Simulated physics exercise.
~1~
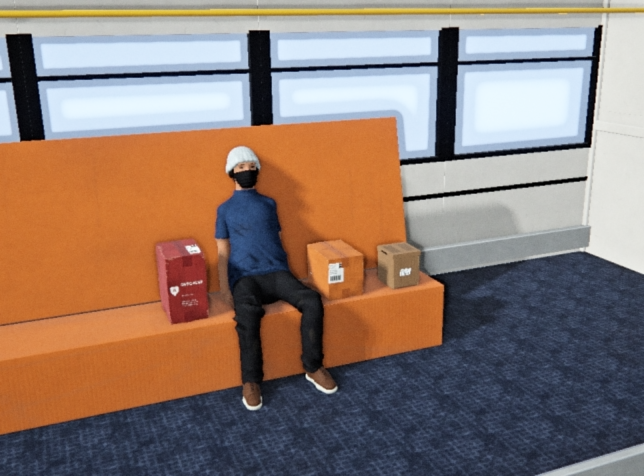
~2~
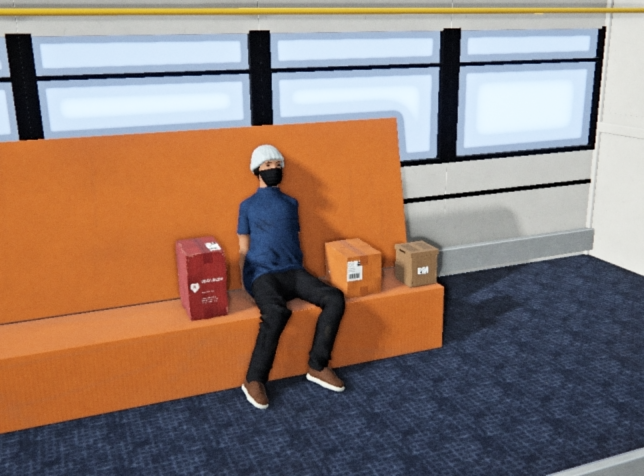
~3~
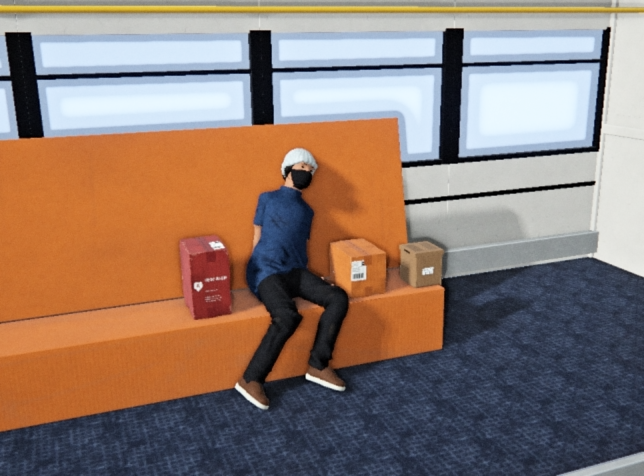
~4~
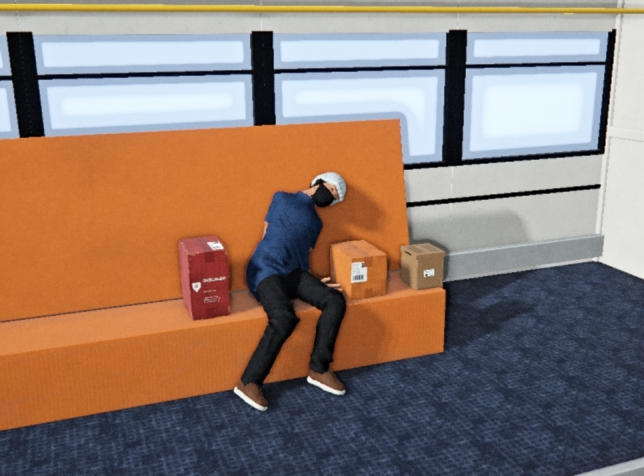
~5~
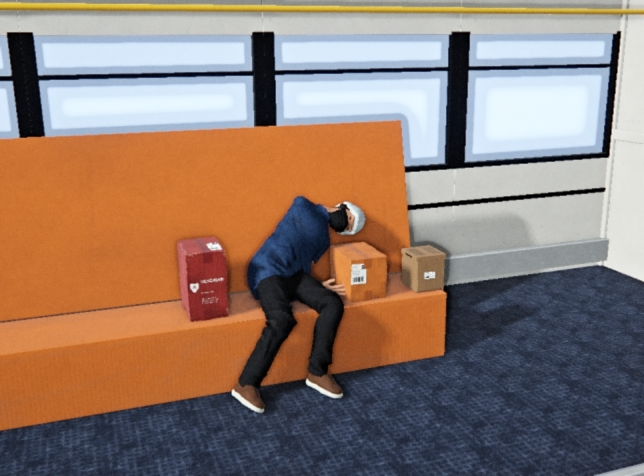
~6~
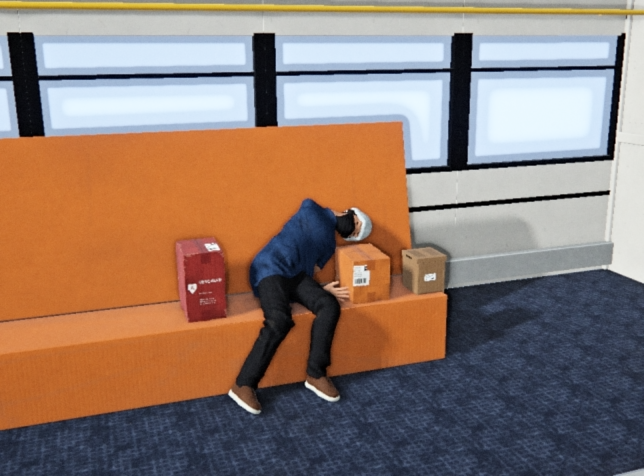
A person in a pale cap, dark mask, blue shirt and black trousers sits slumped on a long orange bench in a rail car, seen from the front and slightly above, with bright windows behind and dark blue carpet below. A red box stands upright to the left, with an orange box and a smaller brown one to the right. First the sitter and all three boxes slide a little to the right along the seat. The boxes settle while the sitter's upper body tips rightward and folds down. Finally the sitter lies bent over beside the orange box, head drooping above it, hips still on the seat, and every box remains on the bench.
